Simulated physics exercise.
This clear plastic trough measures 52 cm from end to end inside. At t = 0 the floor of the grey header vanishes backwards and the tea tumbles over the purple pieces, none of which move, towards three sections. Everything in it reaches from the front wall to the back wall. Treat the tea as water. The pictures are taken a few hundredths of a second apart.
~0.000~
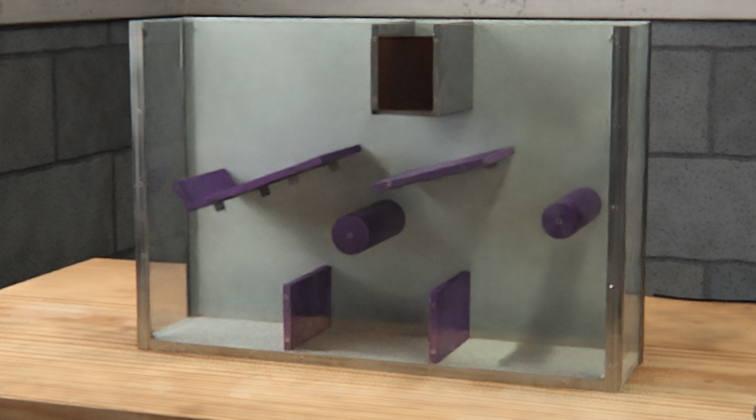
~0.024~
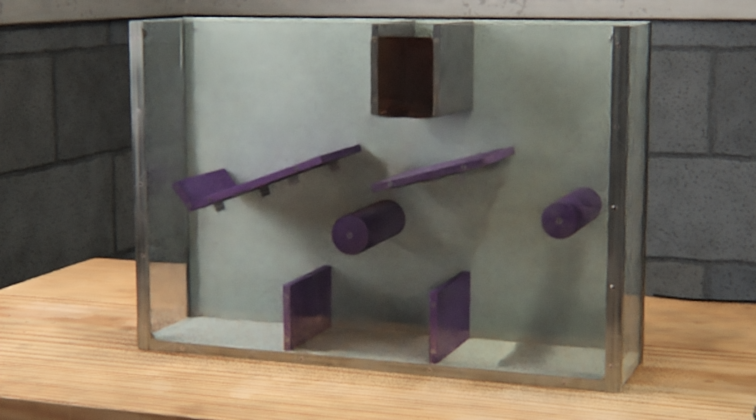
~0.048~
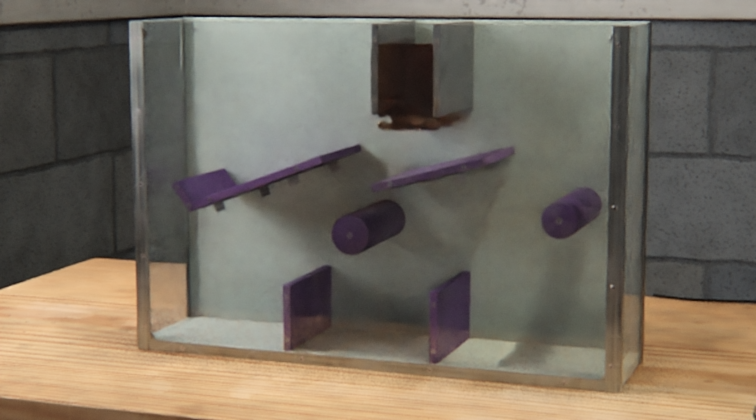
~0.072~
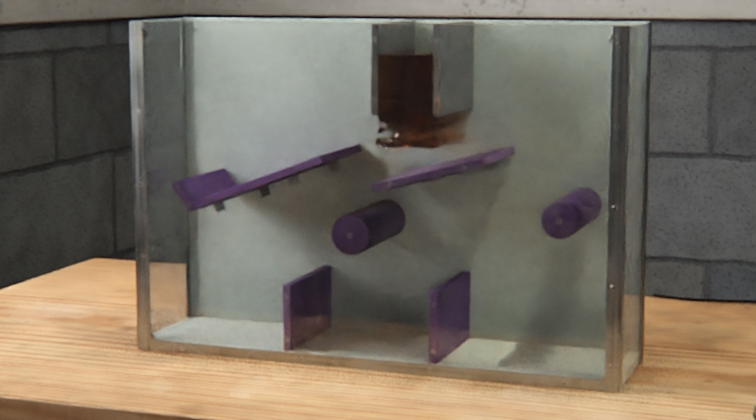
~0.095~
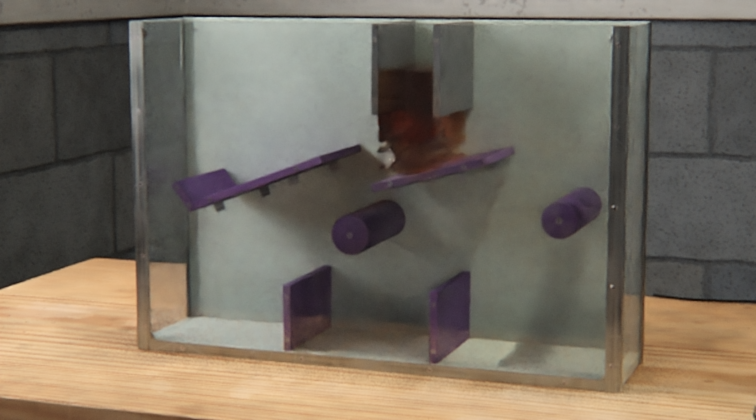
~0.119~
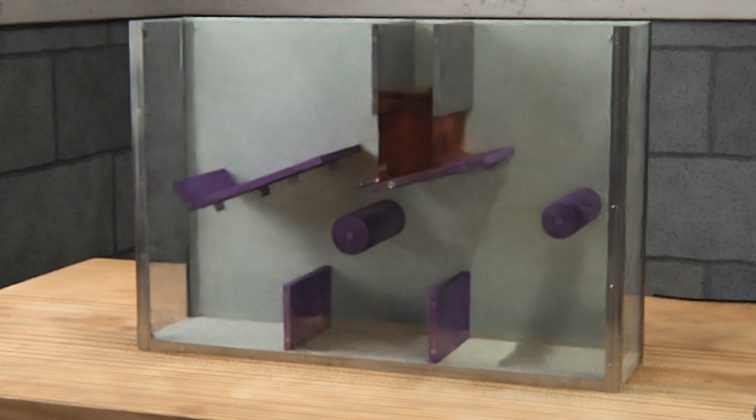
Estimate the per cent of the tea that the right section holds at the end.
About 20 per cent.
By 0.22 s the sections hold 2, 0 and 0 per cent, with 98 still above them.
By 0.36 s the sections hold 43, 7 and 4 per cent, with 46 still above them.
By 0.70 s the sections hold 56, 15 and 21 per cent, with 8 still above them.
At rest it is 58 per cent left, 20 middle, 22 right.
